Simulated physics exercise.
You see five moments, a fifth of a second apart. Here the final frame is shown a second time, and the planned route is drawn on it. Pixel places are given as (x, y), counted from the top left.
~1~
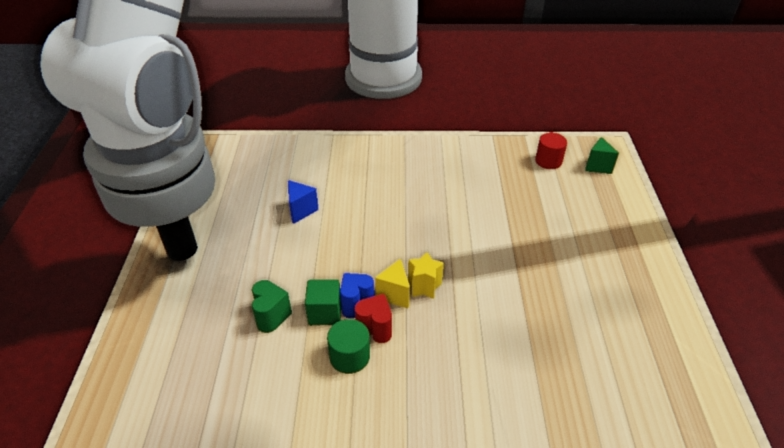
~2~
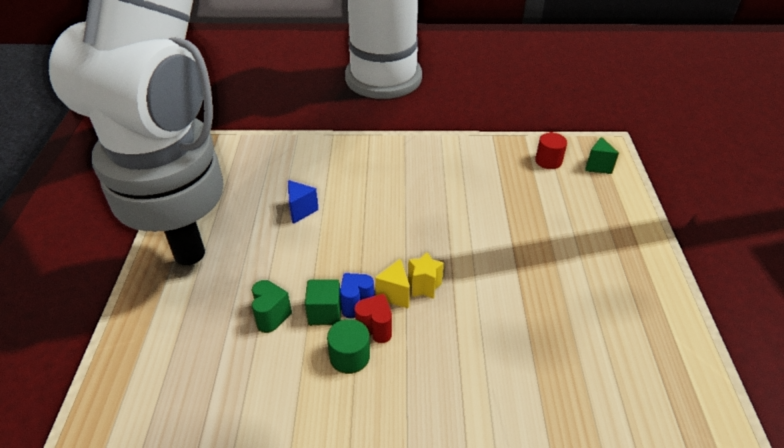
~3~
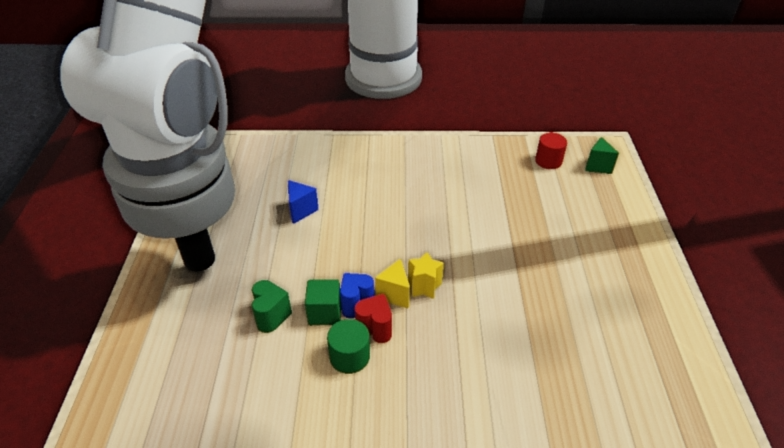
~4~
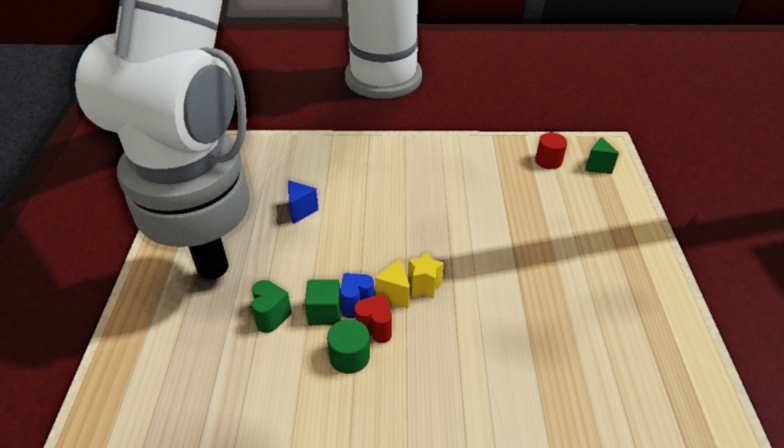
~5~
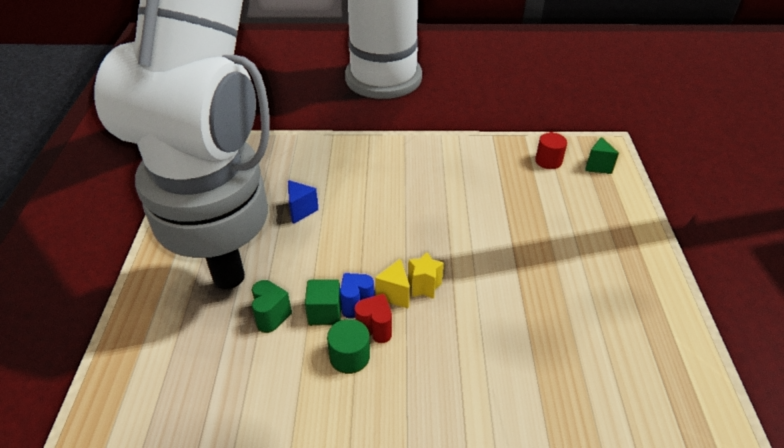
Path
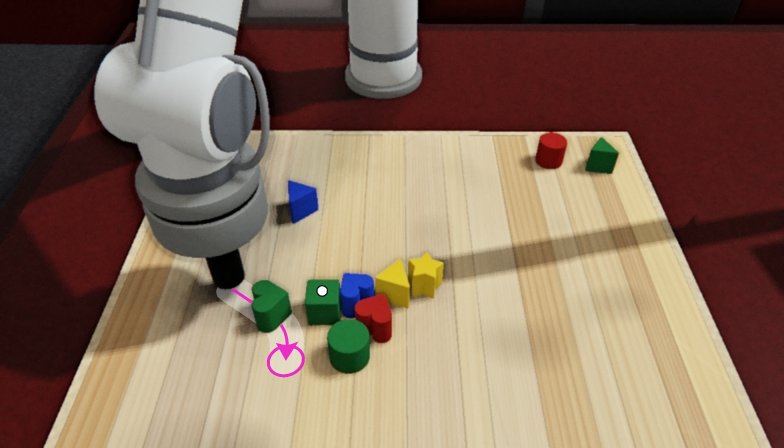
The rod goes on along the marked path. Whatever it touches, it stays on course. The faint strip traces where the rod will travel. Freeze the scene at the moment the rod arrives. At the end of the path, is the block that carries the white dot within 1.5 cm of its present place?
Yes.
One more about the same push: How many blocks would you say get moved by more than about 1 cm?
1 block.
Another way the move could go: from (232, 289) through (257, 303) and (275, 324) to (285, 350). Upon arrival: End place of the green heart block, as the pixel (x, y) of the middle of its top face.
Its top middle: (317, 342).
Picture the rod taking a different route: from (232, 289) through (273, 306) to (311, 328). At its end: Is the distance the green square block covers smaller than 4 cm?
Yes, that is what happens.
The line goes from (232, 289) via (259, 307) and (283, 328), ending at (286, 360); the dot is on the green square block.
The first path, step by step. One third of the way, rod (256, 296); green heart block (279, 305).
Two thirds of the way, rod (281, 317); green heart block (302, 330), turned 20° clockwise.
At the end, rod (283, 349); green heart block (314, 358); green square block unmoved.
